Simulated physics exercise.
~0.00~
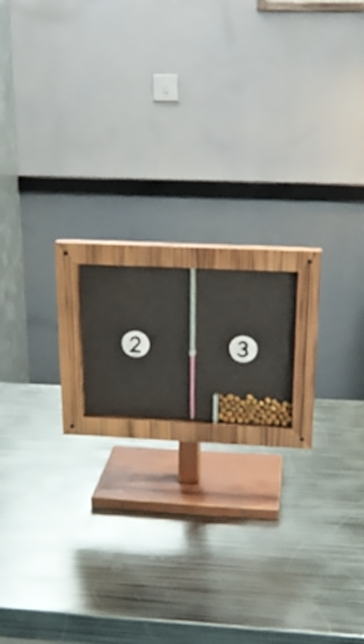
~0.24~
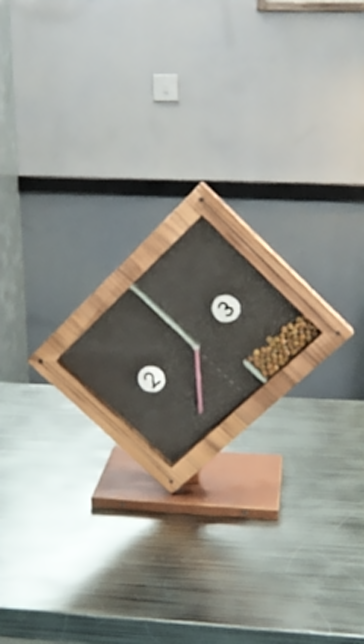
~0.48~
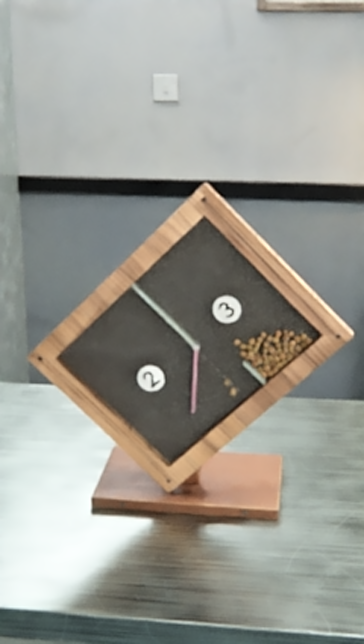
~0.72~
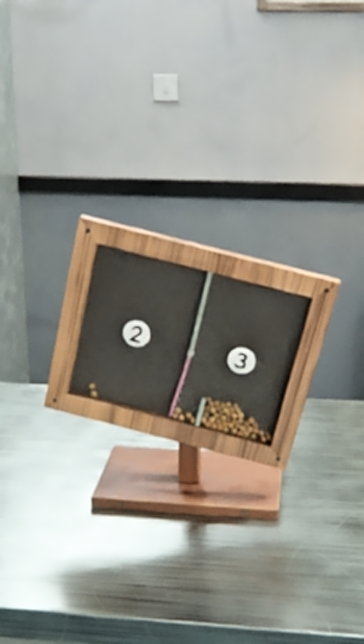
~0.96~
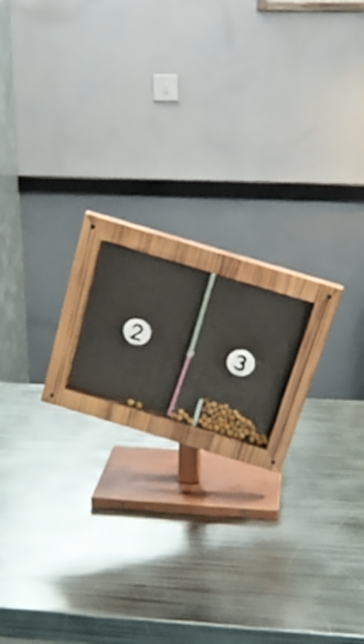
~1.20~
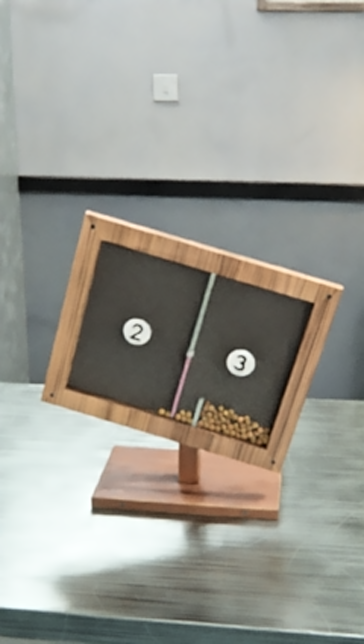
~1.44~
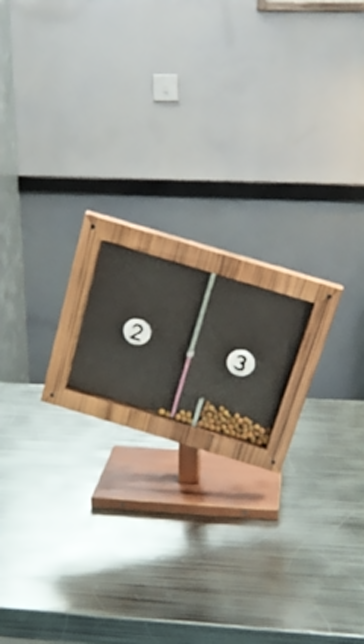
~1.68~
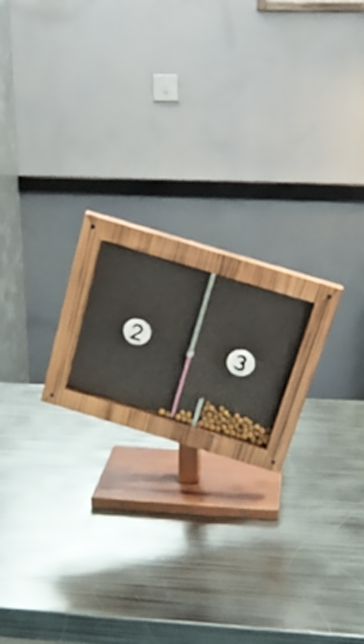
The framed box tips left, then swings back past level, leaving most beads at right.
